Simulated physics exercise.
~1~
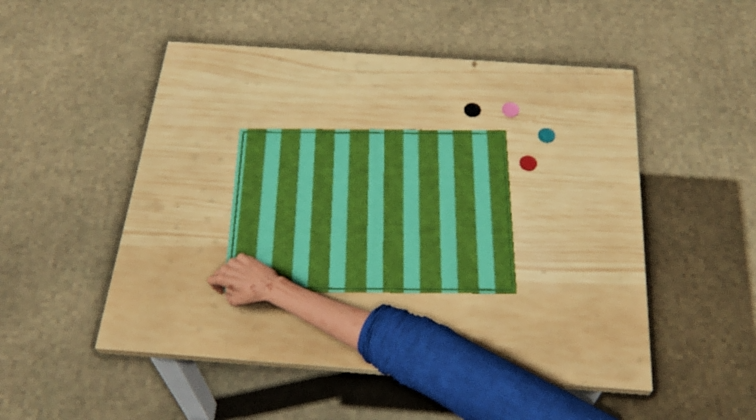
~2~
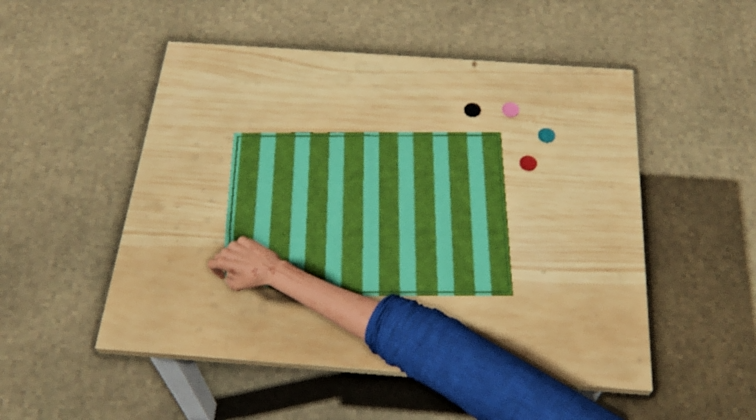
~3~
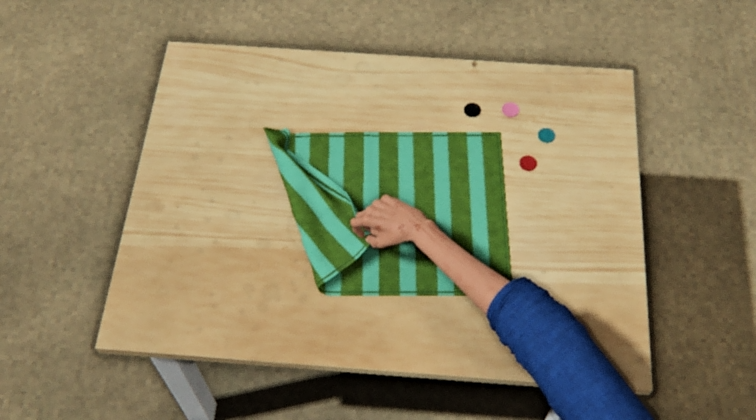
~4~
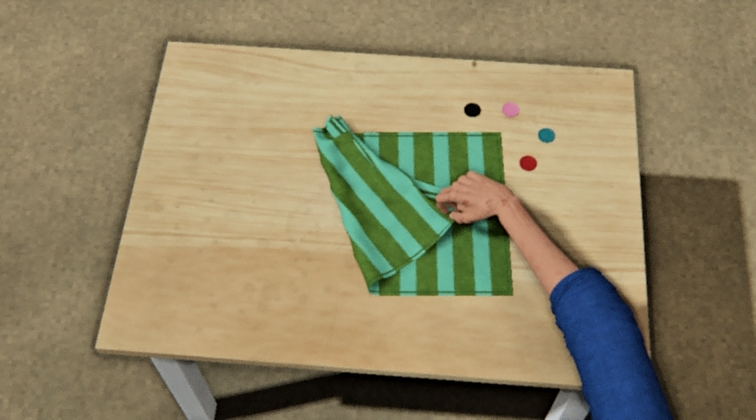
Green striped napkin shifting slightly left, then being folded by a hand from its lower left corner rightward, leaving four discs uncovered.
